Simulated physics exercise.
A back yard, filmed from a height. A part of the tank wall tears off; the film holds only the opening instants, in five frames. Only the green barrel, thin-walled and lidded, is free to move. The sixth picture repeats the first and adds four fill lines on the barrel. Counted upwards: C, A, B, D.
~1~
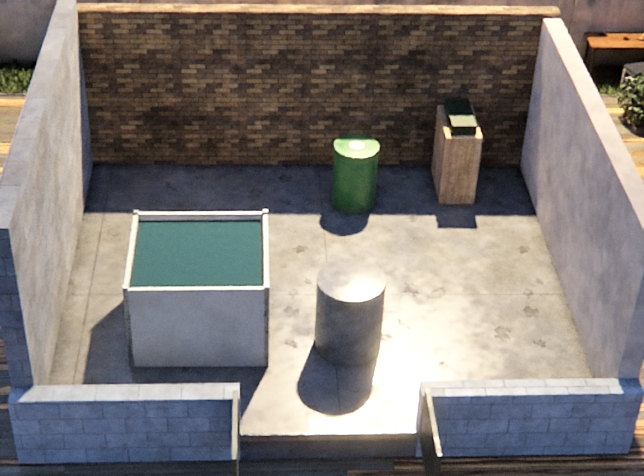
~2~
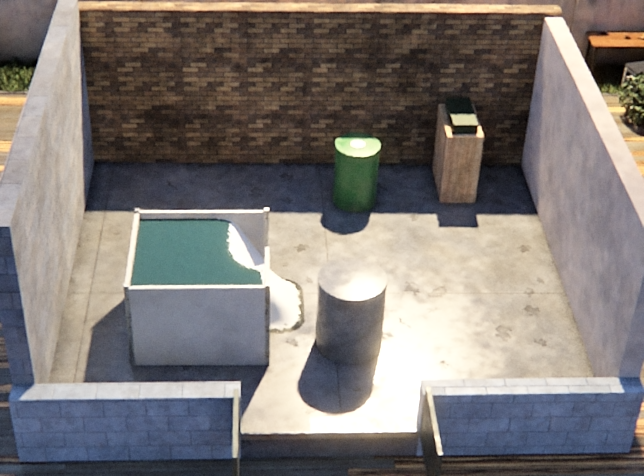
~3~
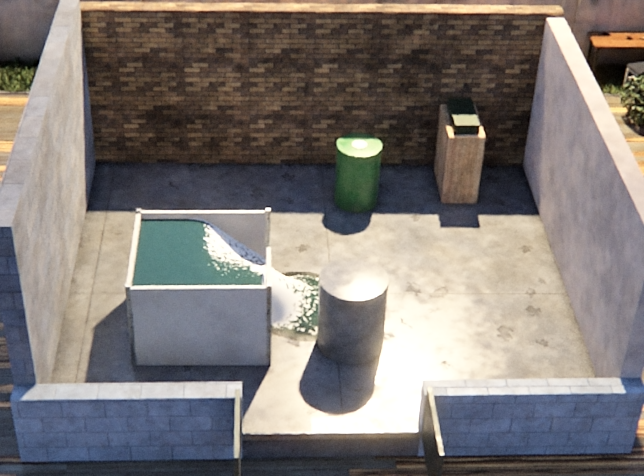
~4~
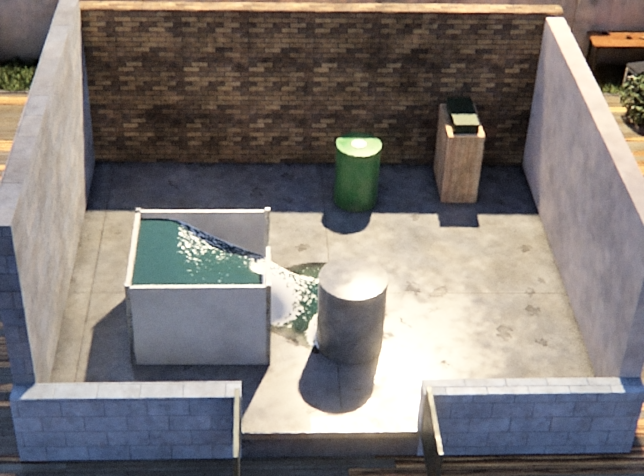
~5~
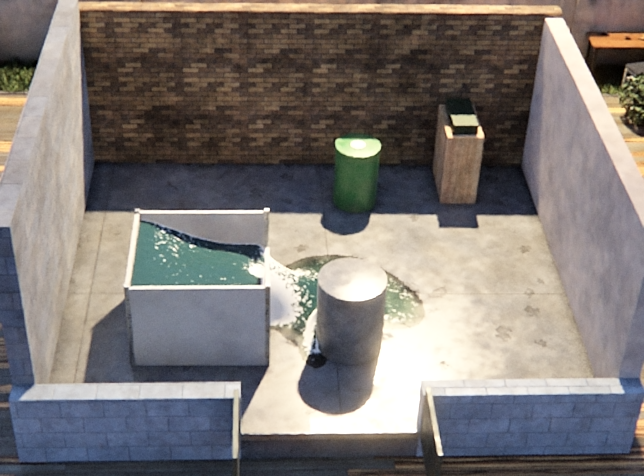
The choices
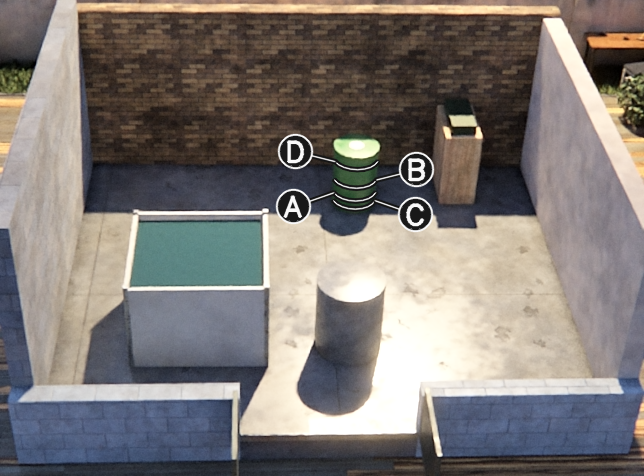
In a walled back yard, water burst from the right side of a full tank, foamed across the ground to a grey cylinder and spread around it, while the green barrel stood still.
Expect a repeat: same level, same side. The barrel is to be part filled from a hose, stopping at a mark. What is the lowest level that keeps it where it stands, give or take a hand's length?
The answer is line C.
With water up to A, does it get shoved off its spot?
No, that is safe.
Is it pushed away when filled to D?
No, that is safe.
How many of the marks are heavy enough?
All of the four.
On the marked copy, A at (355, 201); B at (356, 188); C at (355, 209); D at (357, 169); from the bottom up C, A, B, D.
With A, it does not move.
With B, it does not move.
With C, it does not move.
With D, it does not move.
